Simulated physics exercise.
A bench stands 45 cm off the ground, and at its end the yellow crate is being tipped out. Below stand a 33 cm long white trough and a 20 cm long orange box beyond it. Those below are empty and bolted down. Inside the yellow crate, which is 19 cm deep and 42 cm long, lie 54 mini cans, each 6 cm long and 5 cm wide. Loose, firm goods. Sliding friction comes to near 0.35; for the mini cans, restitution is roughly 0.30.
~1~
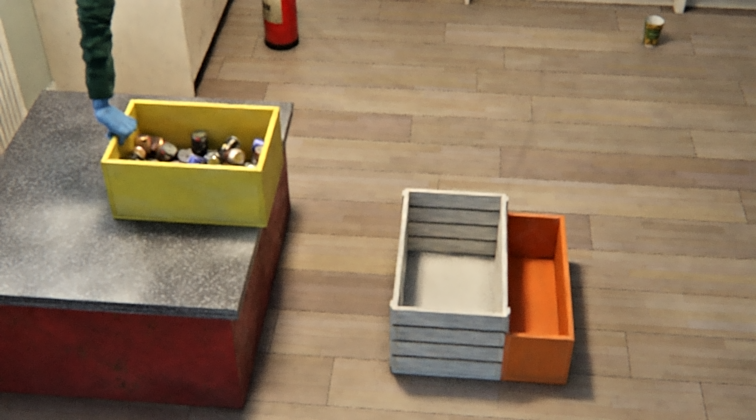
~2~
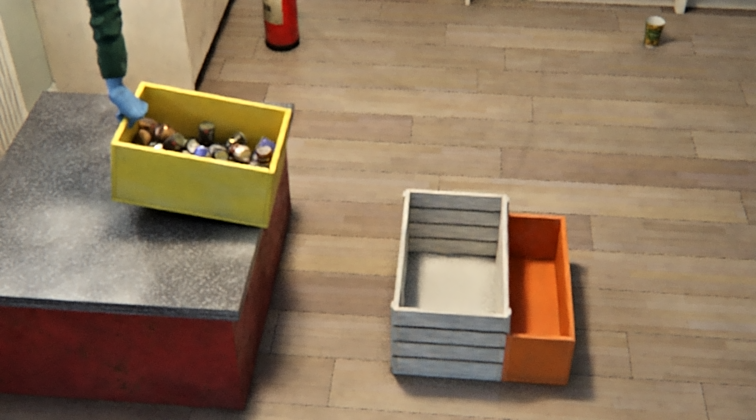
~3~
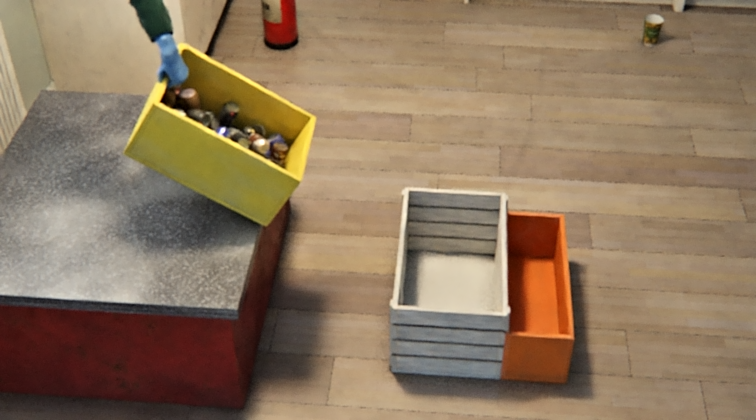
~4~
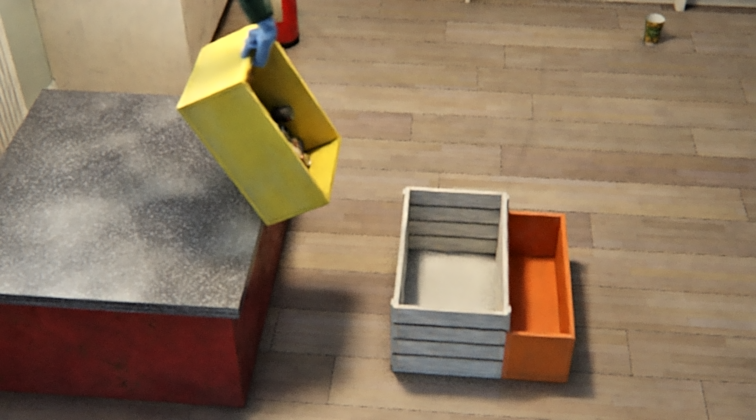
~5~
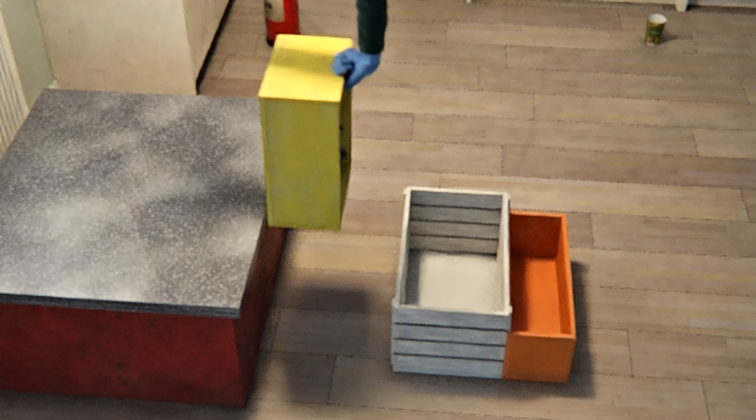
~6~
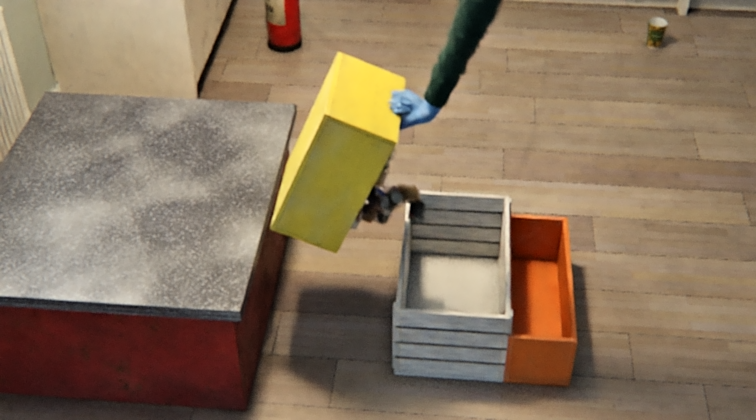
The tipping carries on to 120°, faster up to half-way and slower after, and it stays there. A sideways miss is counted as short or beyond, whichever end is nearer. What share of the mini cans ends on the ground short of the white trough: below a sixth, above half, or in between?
Ending on the ground short of the white trough: Upwards of half of them.
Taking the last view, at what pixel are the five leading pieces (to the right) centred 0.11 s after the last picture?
About (451, 269).
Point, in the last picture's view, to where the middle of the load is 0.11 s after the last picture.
Estimated middle - around (369, 205).
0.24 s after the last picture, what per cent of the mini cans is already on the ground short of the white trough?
10 % by then.
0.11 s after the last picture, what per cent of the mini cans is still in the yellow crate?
About 50 percent.
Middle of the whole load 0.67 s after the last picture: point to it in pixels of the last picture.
The middle lies near (389, 300).
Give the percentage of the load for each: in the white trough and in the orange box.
Approx. 40 % / 0 %.
Then, 0.11 s after the last picture, tilt 119°; 26 still in the yellow crate, 6 in the white trough, 1 on the ground short of the white trough and 21 in the air.
Then, 0.24 s after the last picture, tilt 120°; 11 still in the yellow crate, 19 in the white trough, 6 on the ground short of the white trough and 18 in the air.
Then, 0.43 s after the last picture, tilt 120°; 1 still in the yellow crate, 22 in the white trough, 17 on the ground short of the white trough and 14 in the air.
Outcome (0.67 s after the last picture), 22 in the white trough and 32 on the ground short of the white trough. Asked share, 32 of 54, 59 per cent.
